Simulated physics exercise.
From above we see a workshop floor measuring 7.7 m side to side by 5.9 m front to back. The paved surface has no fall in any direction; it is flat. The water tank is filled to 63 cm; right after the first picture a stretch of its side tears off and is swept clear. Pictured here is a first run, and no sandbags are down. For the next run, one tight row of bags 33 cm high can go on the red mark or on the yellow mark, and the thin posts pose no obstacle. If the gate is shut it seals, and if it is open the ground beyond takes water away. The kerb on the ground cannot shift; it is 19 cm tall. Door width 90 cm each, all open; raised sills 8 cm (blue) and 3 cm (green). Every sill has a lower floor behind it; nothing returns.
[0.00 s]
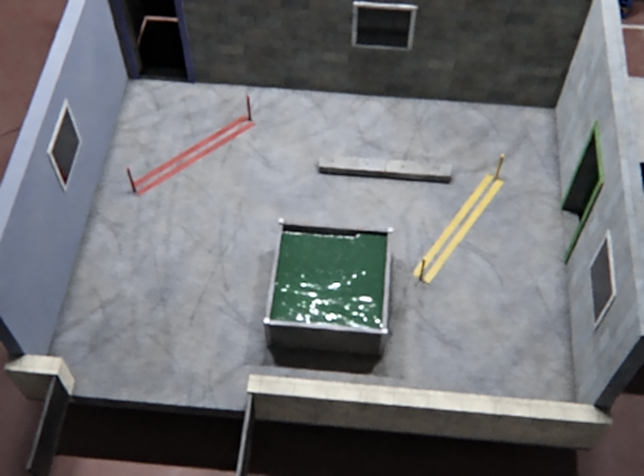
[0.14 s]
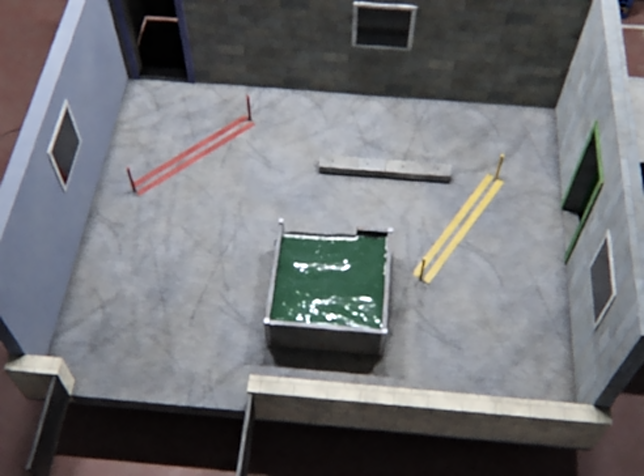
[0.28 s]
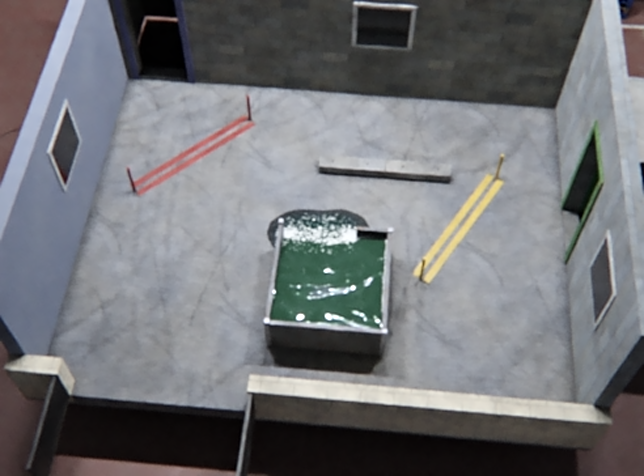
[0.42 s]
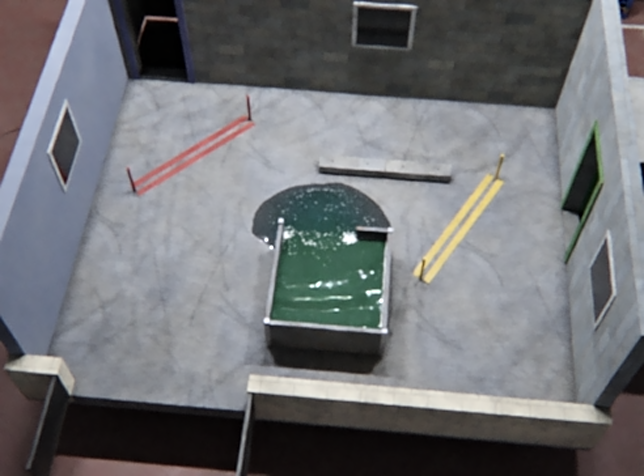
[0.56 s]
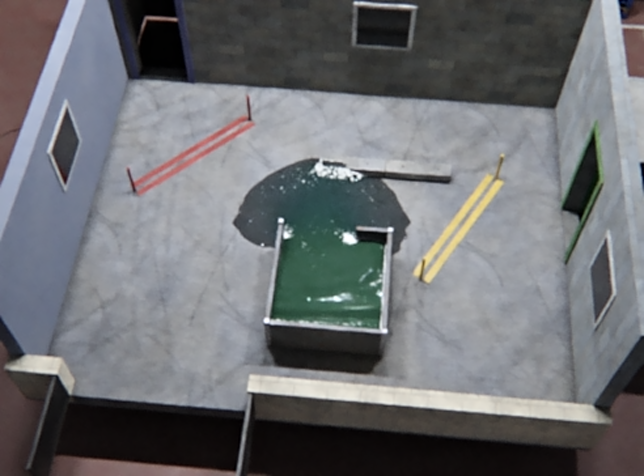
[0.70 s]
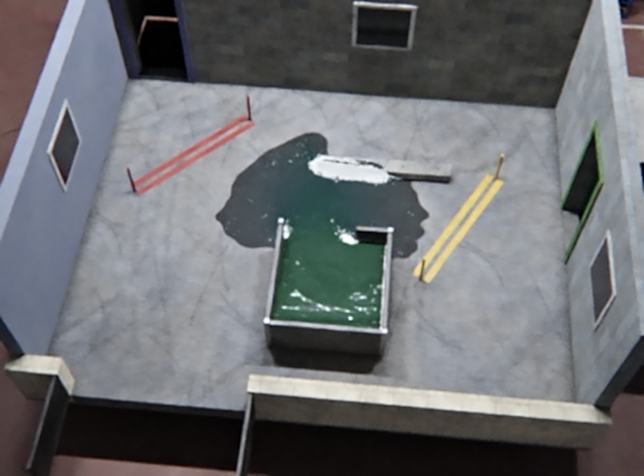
Green water pouring from the far side of a square tank and spreading across a grey floor, around a low kerb.
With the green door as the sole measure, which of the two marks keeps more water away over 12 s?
The yellow mark does.
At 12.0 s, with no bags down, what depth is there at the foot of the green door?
3.0 cm.
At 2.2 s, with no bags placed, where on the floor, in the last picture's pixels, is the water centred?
Around (317, 216).
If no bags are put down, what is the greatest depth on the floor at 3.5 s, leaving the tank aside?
Up to some 24 cm.
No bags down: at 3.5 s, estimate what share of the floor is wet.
Wet fraction: Around 45 %.
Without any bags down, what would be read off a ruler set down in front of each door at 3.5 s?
Blue 14 cm, green 4 cm.
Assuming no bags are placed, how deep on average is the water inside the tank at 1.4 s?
Mean depth comes to around 35 centimetres.
After 1.4 s water covers 20 % of the floor and is deepest (32 cm) near (327, 178) in the run without bags; in at the green door, 0 L with no bags, 0 L with the row on red, 0 L on yellow.
After 2.2 s water covers 40 % of the floor and is deepest (26 cm) near (338, 179) in the run without bags; in at the green door, 0 L with no bags, 0 L with the row on red, 0 L on yellow.
After 3.5 s water covers 45 % of the floor and is deepest (24 cm) near (138, 84) in the run without bags; in at the green door, 26 L with no bags, 23 L with the row on red, 0 L on yellow.
After 7.0 s water covers 80 % of the floor and is deepest (9 cm) near (115, 129) in the run without bags; in at the green door, 74 L with no bags, 73 L with the row on red, 0 L on yellow.
After 12.0 s water covers 95 % of the floor and is deepest (5 cm) near (289, 399) in the run without bags; in at the green door, 87 L with no bags, 89 L with the row on red, 0 L on yellow.
